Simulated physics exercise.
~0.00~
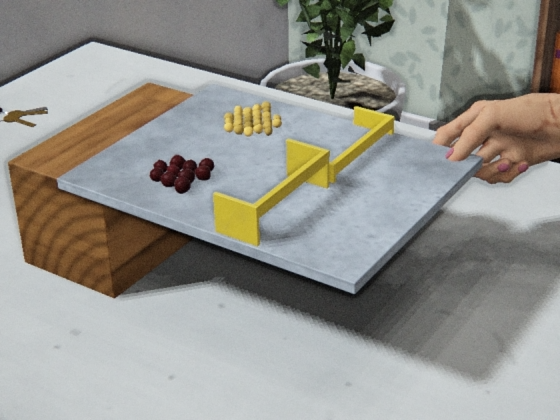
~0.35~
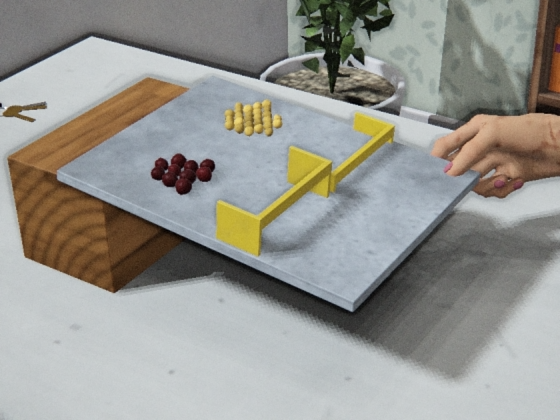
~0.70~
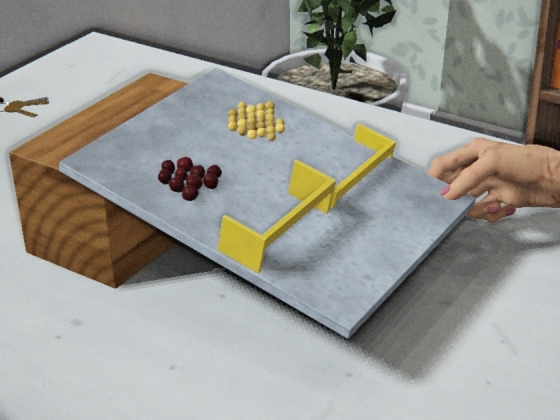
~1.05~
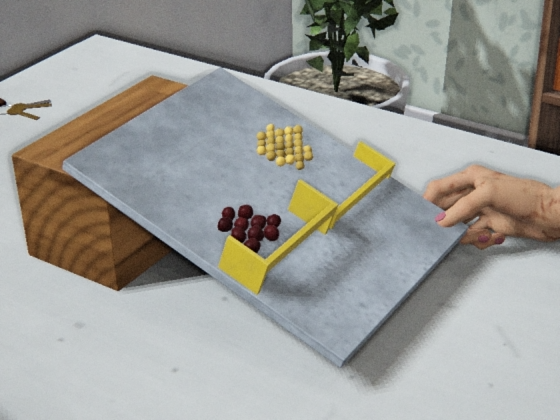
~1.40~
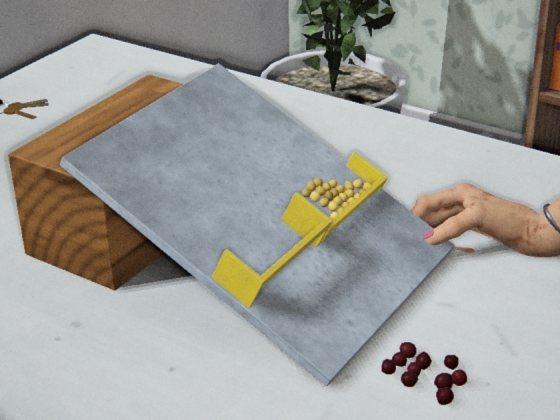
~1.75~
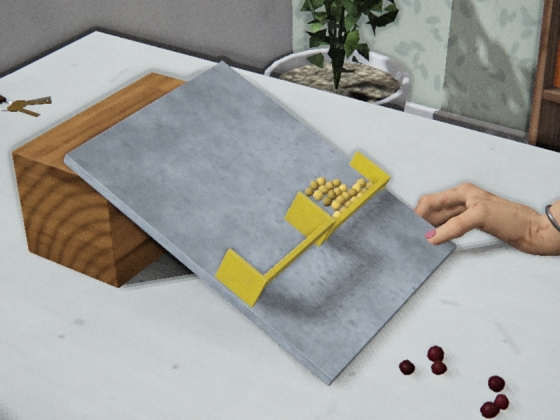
A hand lowered its end of a gray board propped on a wooden block until it sloped steeply, and dark red balls slid down, slipped under their yellow gate and scattered on the table, while the small yellow ones ended up gathered behind theirs.
